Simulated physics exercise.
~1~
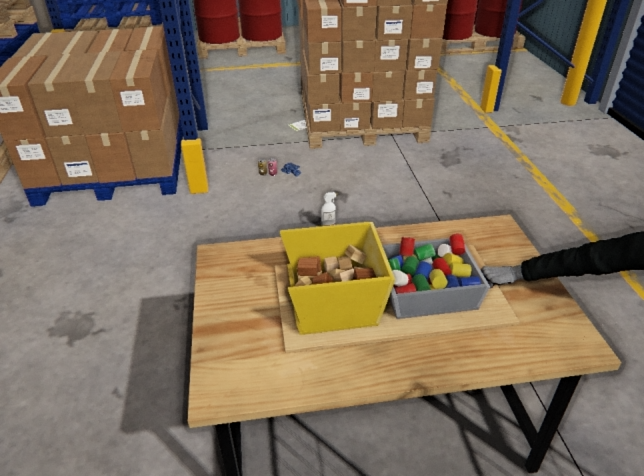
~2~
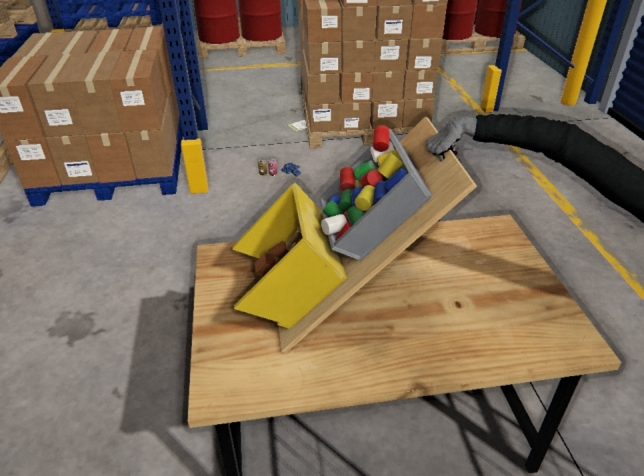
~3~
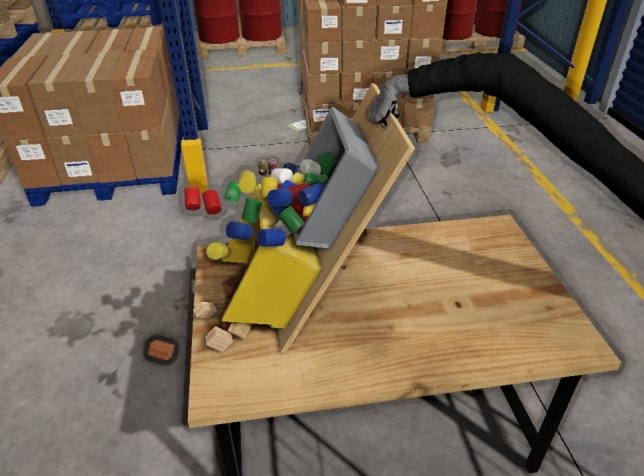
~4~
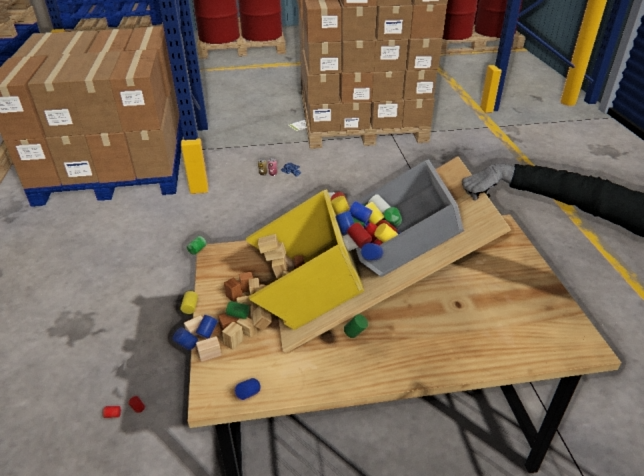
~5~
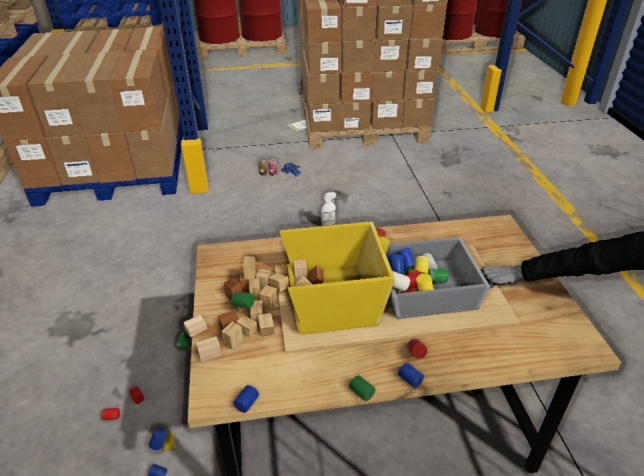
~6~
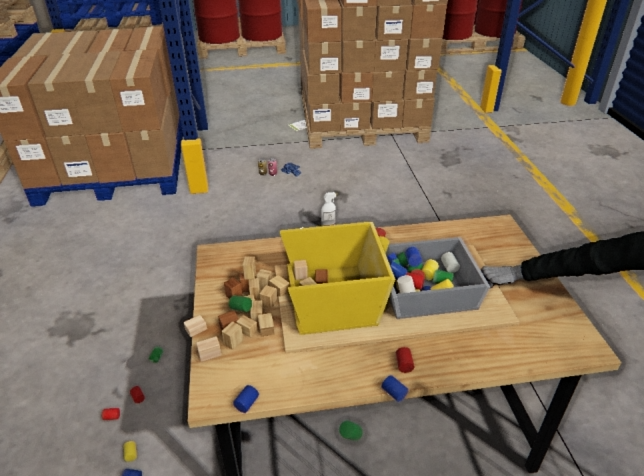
The video shows a robotic arm raising the right end of a board holding a yellow box of wooden blocks and a grey box of colourful cylinders, spilling pieces leftward, then lowering it flat, leaving blocks and cylinders scattered across the table and floor, with some still in both boxes.
